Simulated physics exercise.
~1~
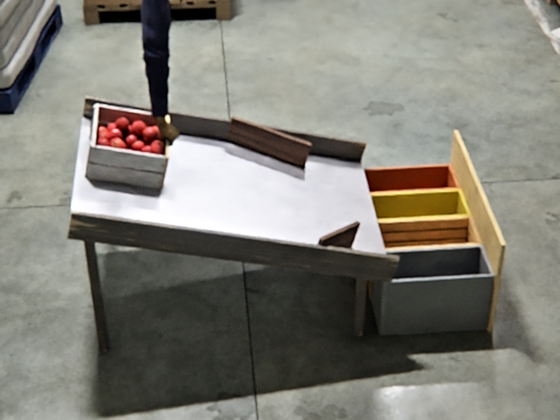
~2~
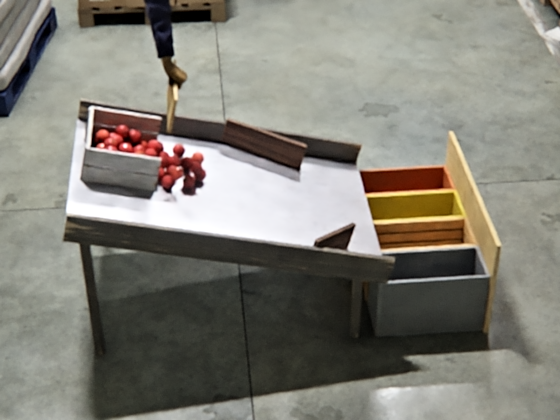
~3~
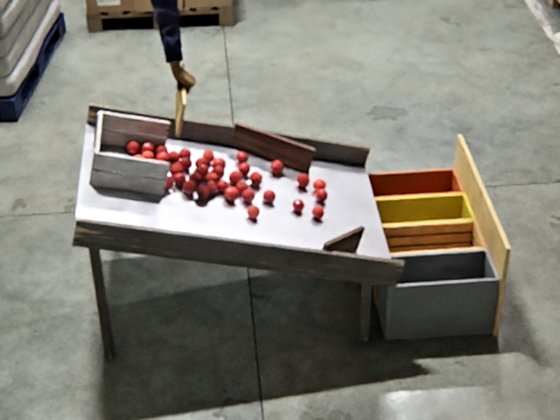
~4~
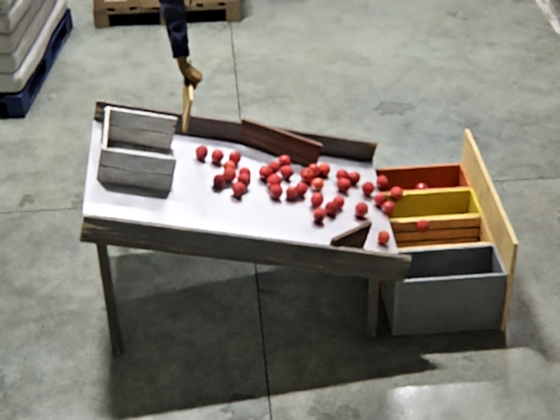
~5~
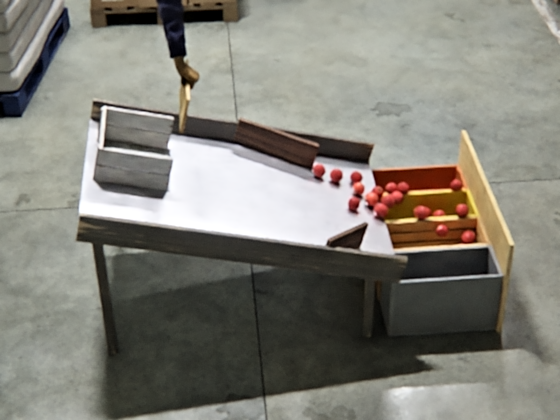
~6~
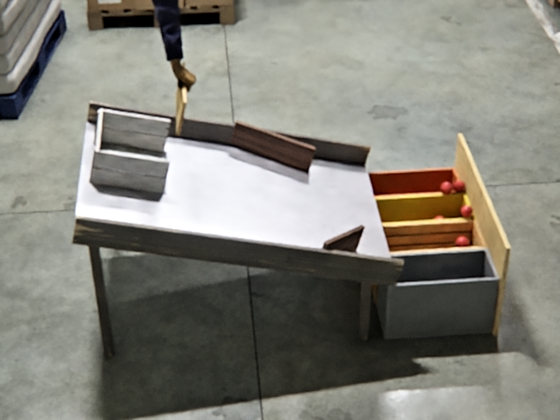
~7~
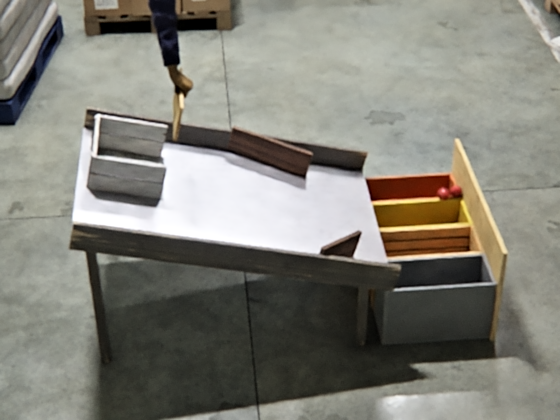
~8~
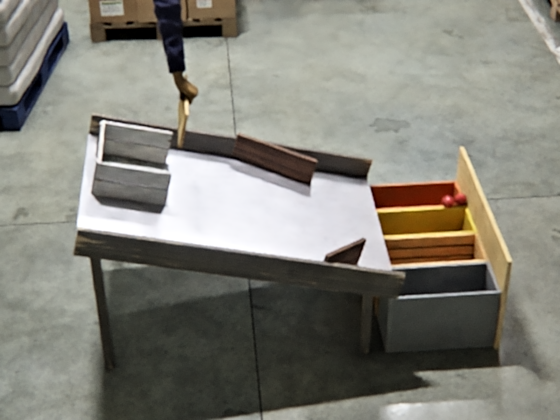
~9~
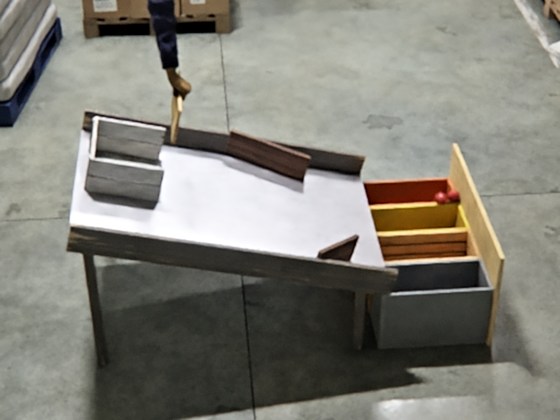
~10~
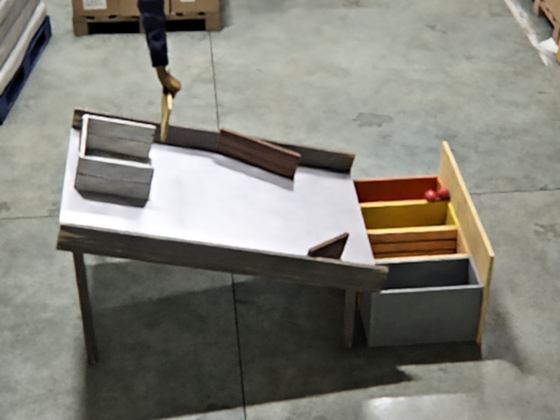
Warehouse floor with a hand raising a gate, red balls rolling right down a sloping table and dropping into coloured bins.
